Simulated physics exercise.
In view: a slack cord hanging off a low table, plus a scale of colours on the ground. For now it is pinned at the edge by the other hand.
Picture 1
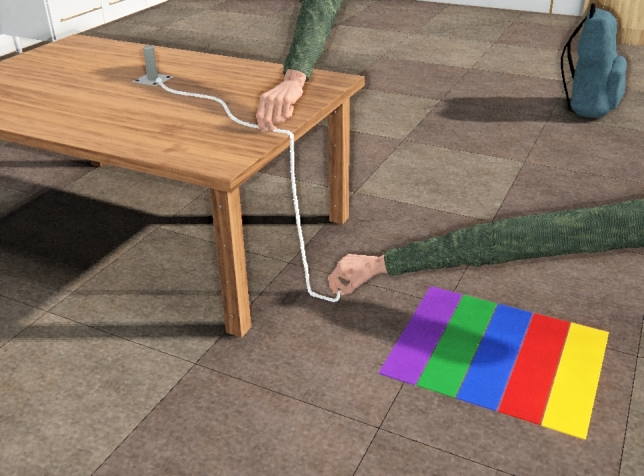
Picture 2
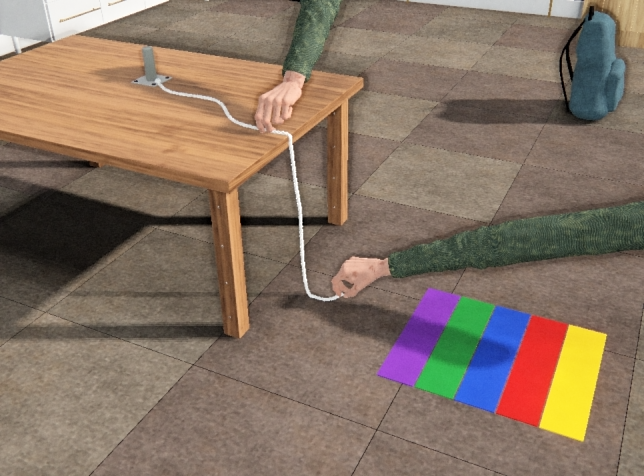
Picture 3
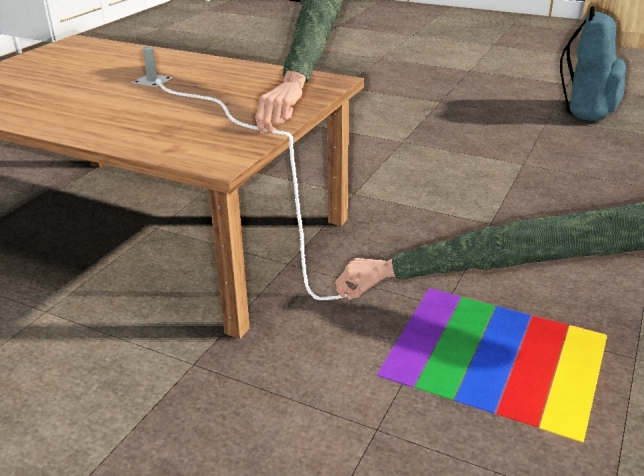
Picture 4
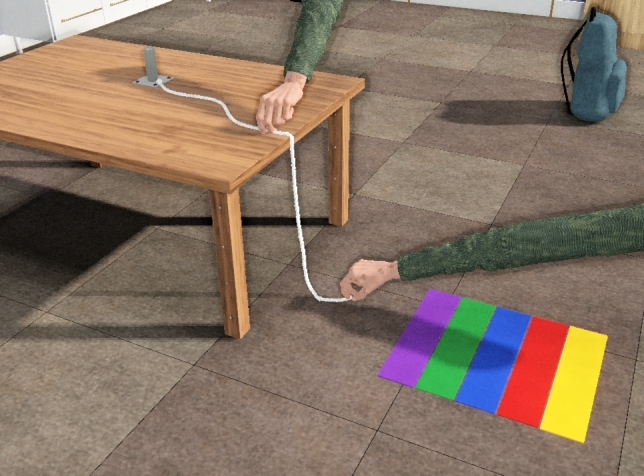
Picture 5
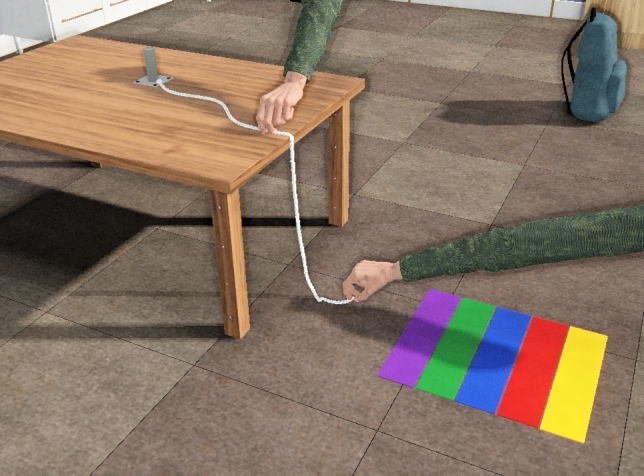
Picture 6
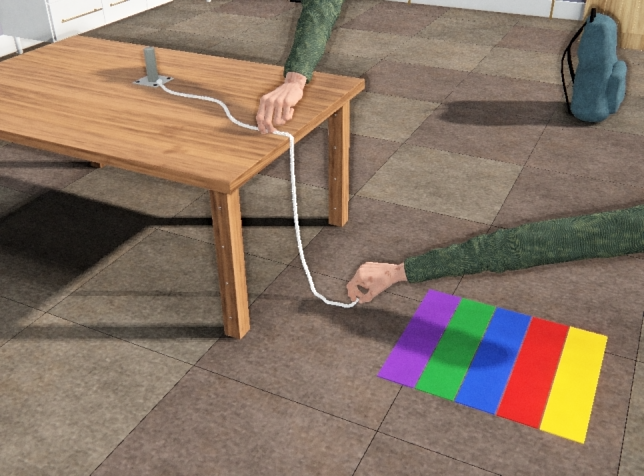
In a room with a tiled floor, one hand pins a slack white cord at a wooden table's edge while another, low beside a strip of coloured bands, holds its hanging end and shifts it slightly to the right.
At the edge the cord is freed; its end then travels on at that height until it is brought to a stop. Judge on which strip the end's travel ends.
Its travel ends on the green strip.
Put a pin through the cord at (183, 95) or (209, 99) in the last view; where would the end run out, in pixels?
Per try (px, approx.): (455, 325), (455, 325).
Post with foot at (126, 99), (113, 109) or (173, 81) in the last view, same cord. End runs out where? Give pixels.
Respectively (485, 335), (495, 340) and (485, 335).
Soon after, end near (393, 309); short of the strips.
After that, end near (436, 321); over purple.
At the stop, end near (461, 329); over green. It gets as far as the green strip.
